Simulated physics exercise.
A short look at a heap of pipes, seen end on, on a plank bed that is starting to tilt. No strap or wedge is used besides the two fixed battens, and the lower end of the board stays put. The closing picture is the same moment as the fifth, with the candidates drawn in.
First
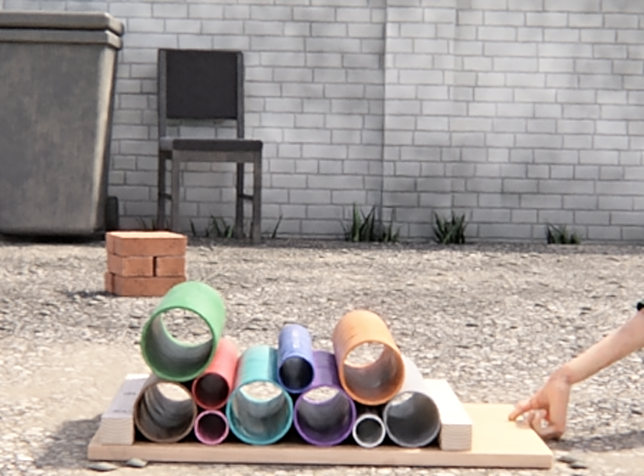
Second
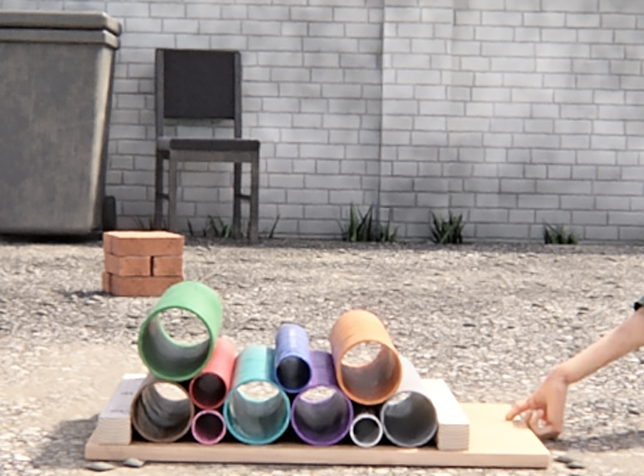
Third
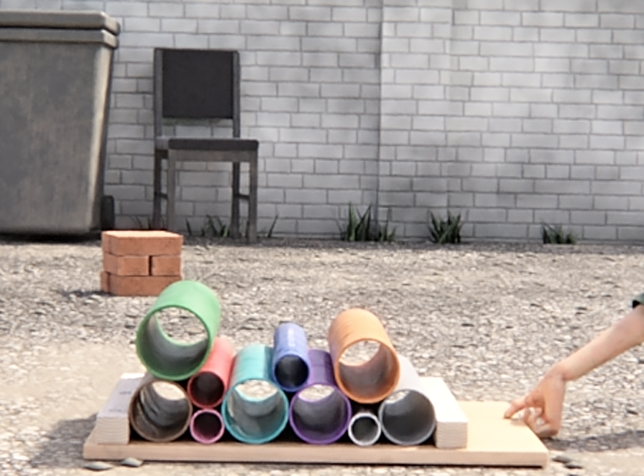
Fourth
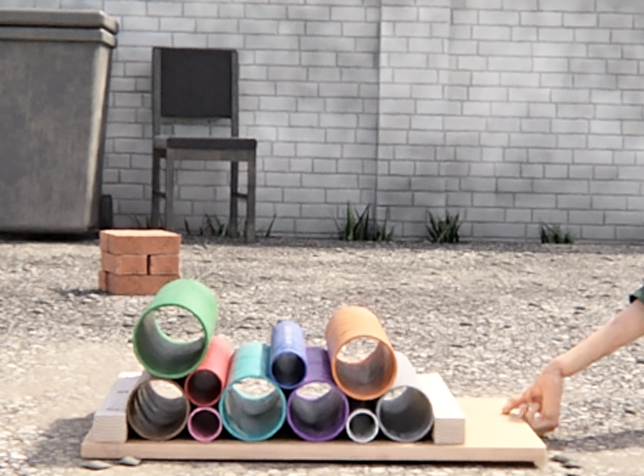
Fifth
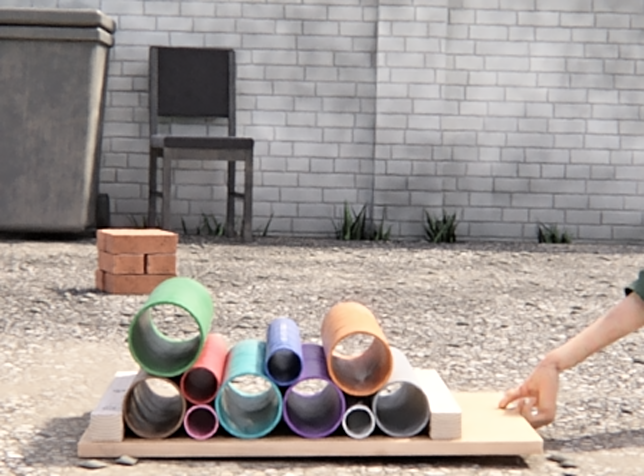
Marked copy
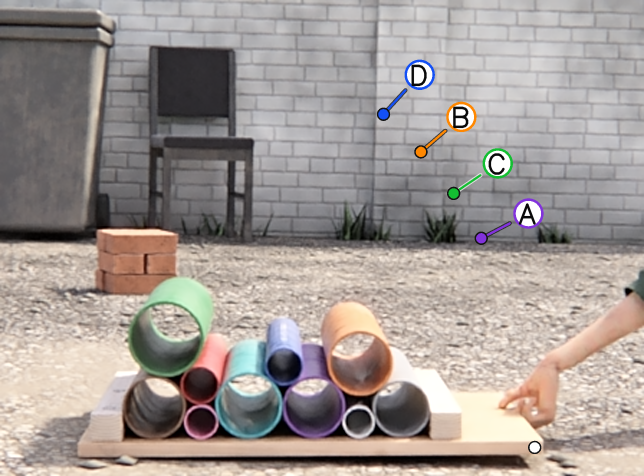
The camera drifts very slightly to the right, looking level across a gravel yard toward a pale brick wall, with a dark chair, a grey bin and stacked red bricks behind. On a wooden board between pale blocks, brown, pink, turquoise, purple, white and grey pipes lie end on beneath green, red, blue and orange ones. The pipes keep their arrangement while a hand at right stays touching the board's end.
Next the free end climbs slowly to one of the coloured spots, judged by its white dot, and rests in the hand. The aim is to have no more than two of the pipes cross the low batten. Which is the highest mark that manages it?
The last mark within the limit is B.
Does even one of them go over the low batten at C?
At C: Yes.
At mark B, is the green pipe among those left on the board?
The green pipe: No.
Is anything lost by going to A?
At A: Yes.
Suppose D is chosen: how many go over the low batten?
At D the number is three.
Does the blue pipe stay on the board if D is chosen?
No, with D.
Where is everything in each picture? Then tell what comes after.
In the first picture, turquoise pipe (260, 411); purple pipe (324, 415); white pipe (369, 431).
In the second picture, white pipe (366, 431); grey pipe (409, 418).
In the third picture, board (314, 416); white pipe (365, 429); grey pipe (408, 417); brown pipe (160, 410).
In the fourth picture, board (311, 413); brown pipe (158, 409); turquoise pipe (253, 408); pink pipe (205, 424).
In the fifth picture, board (308, 410); brown pipe (154, 408); pink pipe (202, 422).
On the marked copy, A at (481, 238); B at (421, 152); C at (454, 194); D at (384, 114); the white dot at (535, 448).
Taking B. A third of the way, board at 22°.
Two thirds of the way, board at 42°.
When it is over, board at 42°, two over the low batten (green, blue).
As for the rest, A one over the low batten (green); C one over the low batten (green); D three over the low batten (orange, green, blue).
